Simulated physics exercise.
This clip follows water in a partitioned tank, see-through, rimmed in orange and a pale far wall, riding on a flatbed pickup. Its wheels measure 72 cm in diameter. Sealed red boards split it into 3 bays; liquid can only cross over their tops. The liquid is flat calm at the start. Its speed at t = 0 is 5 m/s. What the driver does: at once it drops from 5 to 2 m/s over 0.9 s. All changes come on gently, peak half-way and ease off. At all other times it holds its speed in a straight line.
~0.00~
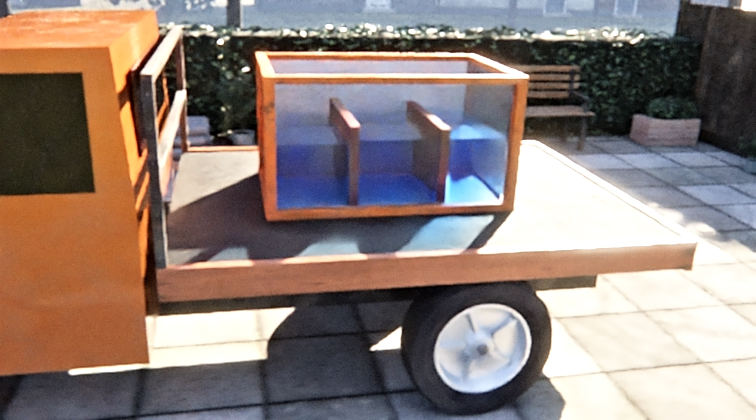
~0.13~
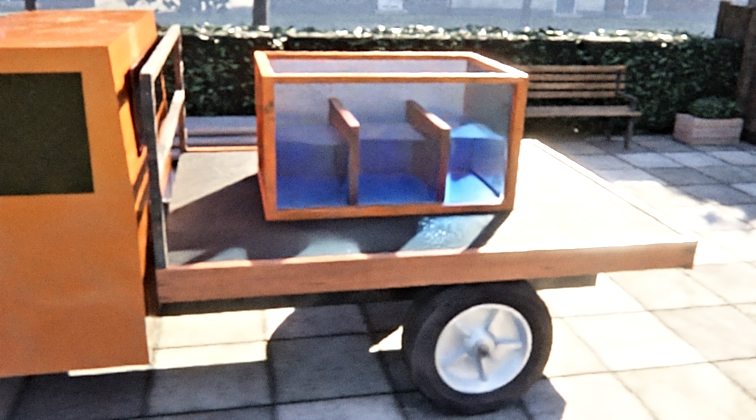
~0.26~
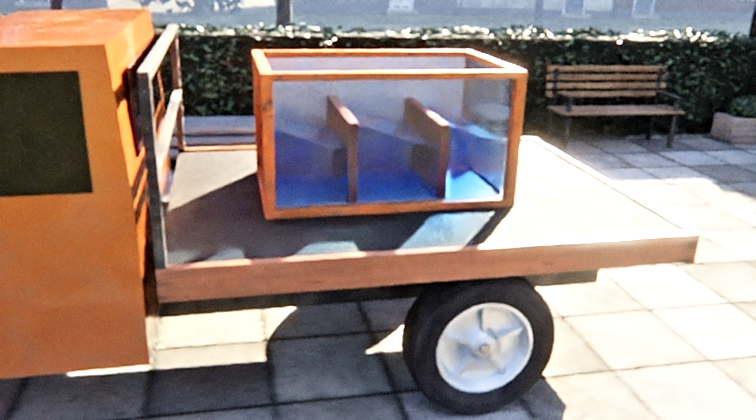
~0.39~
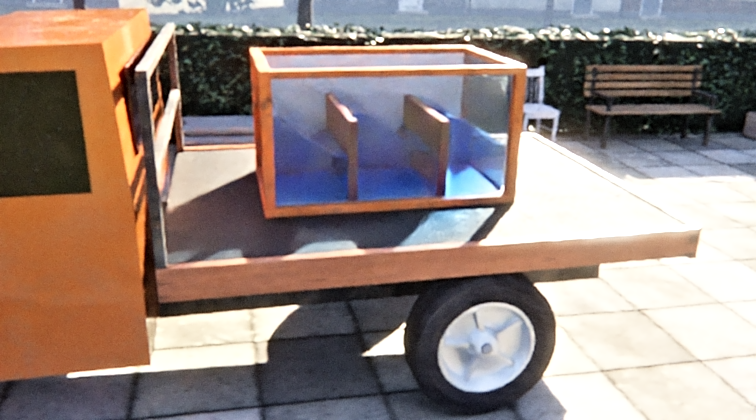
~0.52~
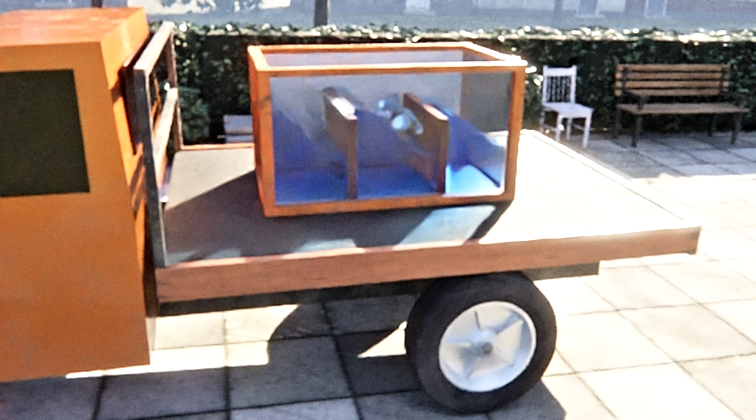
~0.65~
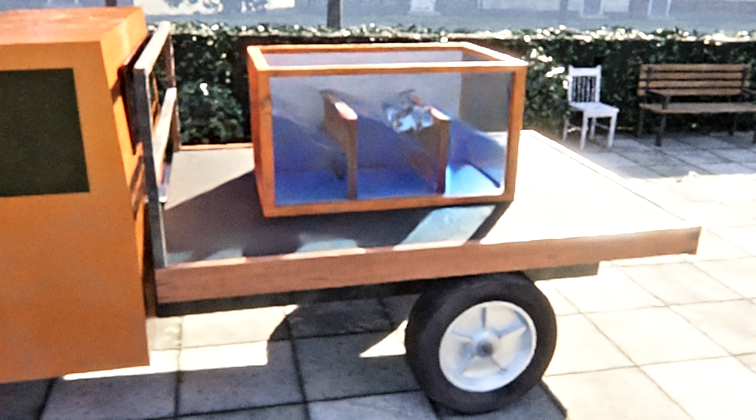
On a sunny paved yard, an orange flatbed truck rolled left past a hedge and a bench while blue water in its divided clear tank tilted and sloshed, splashing up around the right-hand board.
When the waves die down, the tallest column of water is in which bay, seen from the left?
It is deepest in the first one.
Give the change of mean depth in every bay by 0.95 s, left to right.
In cm: 3 up, 1 down, 2 down.
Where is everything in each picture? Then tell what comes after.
Bays from the left stand at (311, 138), (402, 137), (480, 135); board top at (355, 127) and (447, 130); the front is on the left, levels are read along the near wall; a wheel hub at (486, 354), in the first frame.
Bays from the left stand at (311, 138), (402, 136), (480, 134), in the second frame.
Bays from the left stand at (309, 135), (401, 136), (479, 133), in the third frame.
Bays from the left stand at (309, 135), (401, 134), (478, 132), in the fourth frame.
Bays from the left stand at (308, 132), (400, 133), (478, 131), in the fifth frame.
Bays from the left stand at (308, 126), (400, 132), (478, 131); a wheel hub at (492, 352), in the sixth frame.
After 0.95 s left to right it is 36, 31, 31 cm deep.
After 1.45 s left to right it is 36, 31, 31 cm deep.
After 1.95 s left to right it is 36, 31, 31 cm deep.
After 3.88 s left to right it is 36, 31, 31 cm deep.
